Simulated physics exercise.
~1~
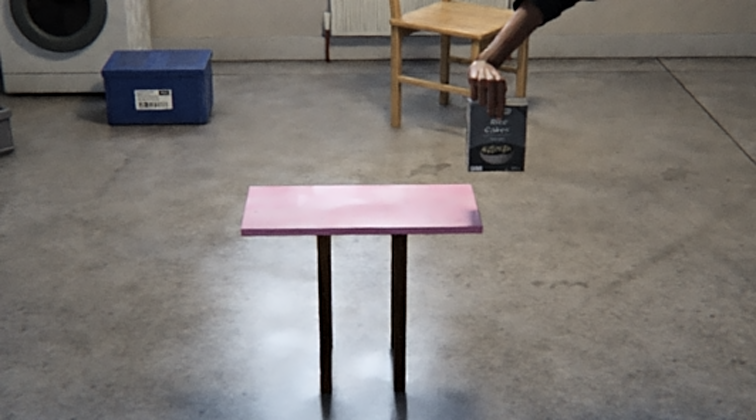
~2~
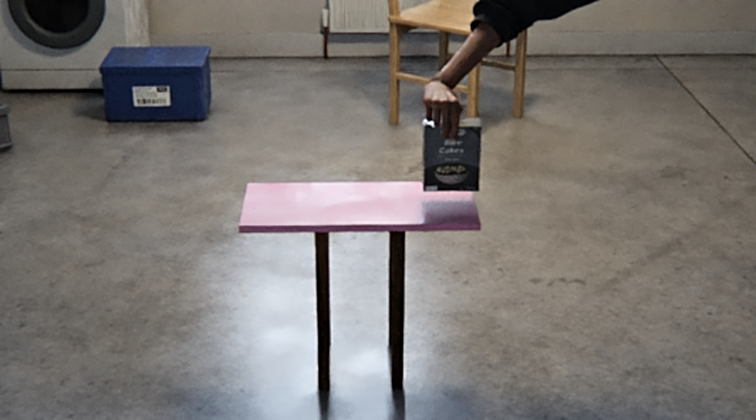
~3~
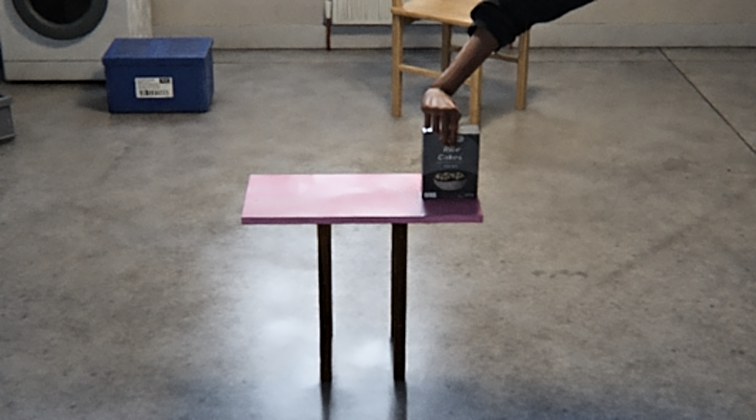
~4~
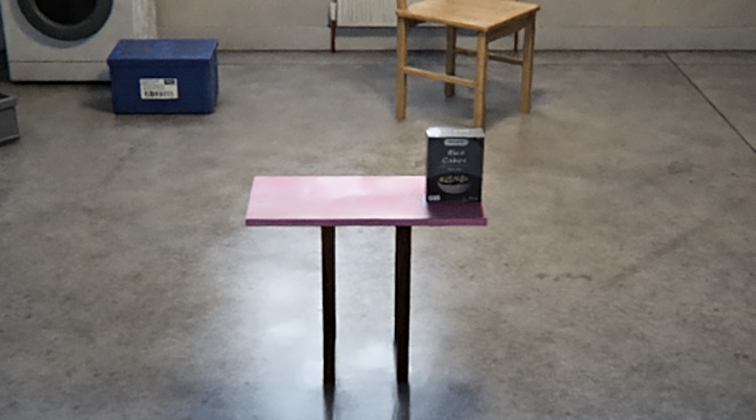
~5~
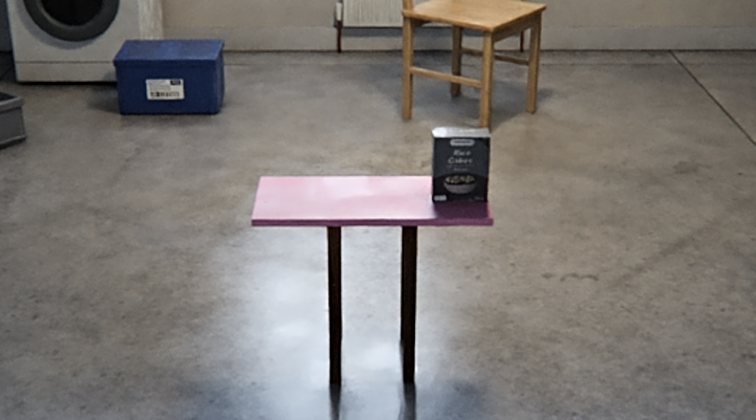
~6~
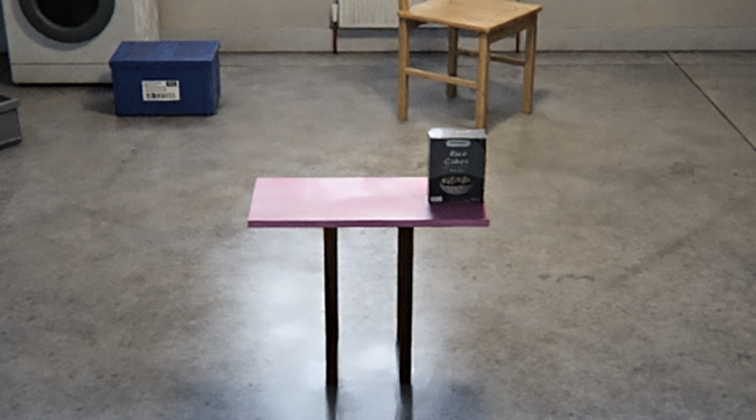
A hand lowers a dark packet onto the pink trestle's right end, and both stay upright.
